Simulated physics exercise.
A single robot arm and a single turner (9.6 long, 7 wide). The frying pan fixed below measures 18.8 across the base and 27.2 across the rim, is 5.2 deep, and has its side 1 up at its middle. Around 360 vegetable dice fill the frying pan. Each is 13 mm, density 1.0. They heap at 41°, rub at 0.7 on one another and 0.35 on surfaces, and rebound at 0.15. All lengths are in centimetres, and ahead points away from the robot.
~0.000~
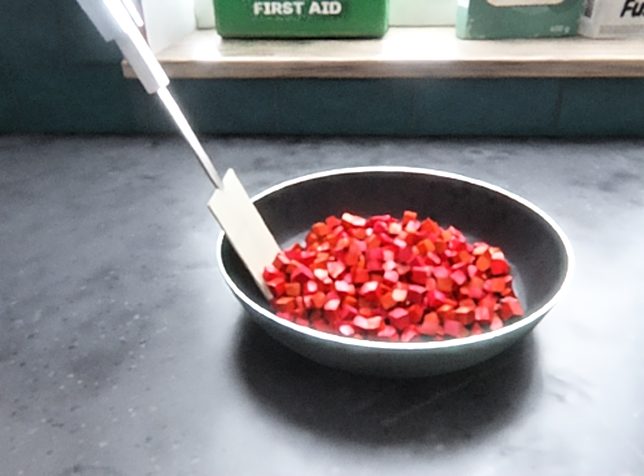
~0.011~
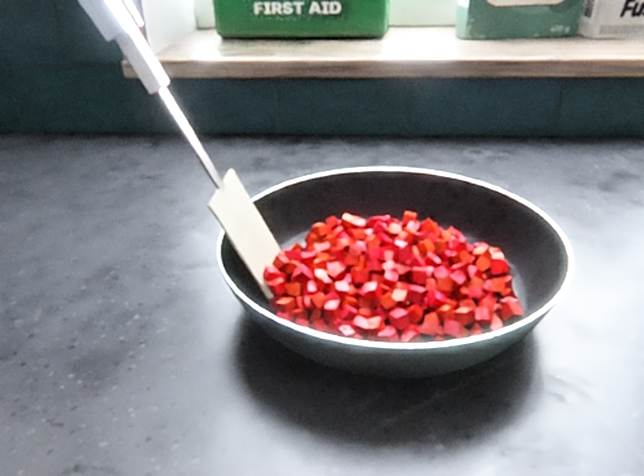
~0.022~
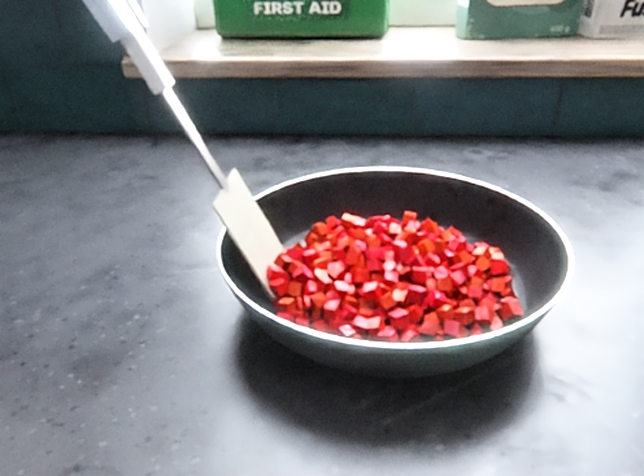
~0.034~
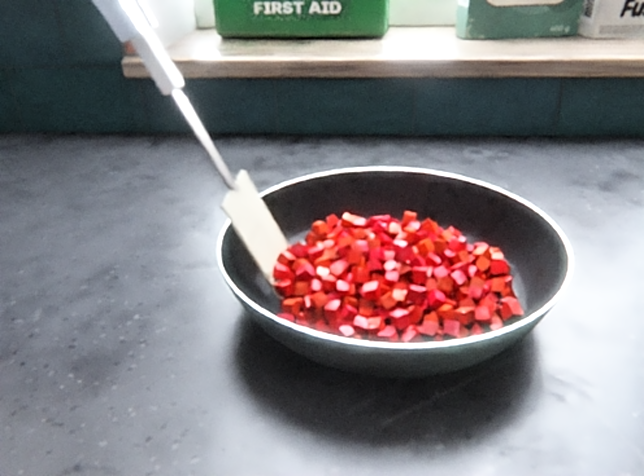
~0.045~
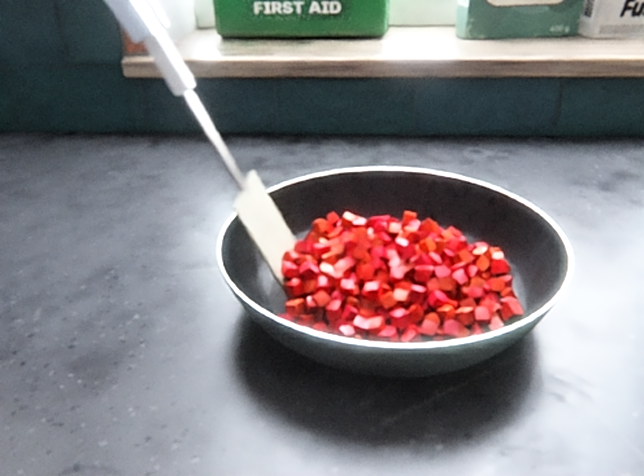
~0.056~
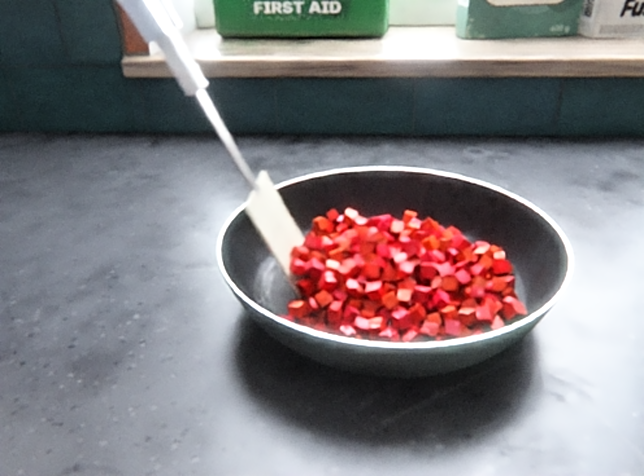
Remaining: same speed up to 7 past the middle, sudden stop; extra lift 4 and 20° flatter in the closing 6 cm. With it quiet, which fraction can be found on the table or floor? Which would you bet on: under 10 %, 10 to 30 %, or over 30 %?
I would bet on under 10 %.
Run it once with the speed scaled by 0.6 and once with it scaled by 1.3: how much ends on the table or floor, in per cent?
About 0 and 10 per cent.
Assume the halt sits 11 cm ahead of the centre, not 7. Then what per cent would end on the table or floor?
That would give close to 25 per cent.
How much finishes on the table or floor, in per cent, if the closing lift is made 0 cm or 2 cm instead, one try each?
Roughly 0 % and then 5 %.
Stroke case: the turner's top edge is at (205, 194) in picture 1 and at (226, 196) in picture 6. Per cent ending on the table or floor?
I'd put it at roughly 0 per cent.
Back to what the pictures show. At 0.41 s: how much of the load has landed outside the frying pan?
About 5 per cent.
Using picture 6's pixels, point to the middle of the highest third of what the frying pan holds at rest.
Pixel position: Approx. (510, 262).
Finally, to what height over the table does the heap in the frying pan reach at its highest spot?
Top of the heap: Roughly 6.5 cm above the table top.
After 0.12 s, sloping 65°, highest piece 5 above the table; 360 in the frying pan.
After 0.18 s, sloping 58°, highest piece 6 above the table; 360 in the frying pan.
After 0.41 s, sloping 45°, highest piece 7 above the table; 341 in the frying pan, 13 on the table or floor, 6 on the blade or in flight.
After 1.46 s, sloping 45°, highest piece 6 above the table; 340 in the frying pan, 20 on the table or floor.
In the end, 340 in the frying pan, 20 on the table or floor. That is 6 % on the table or floor.
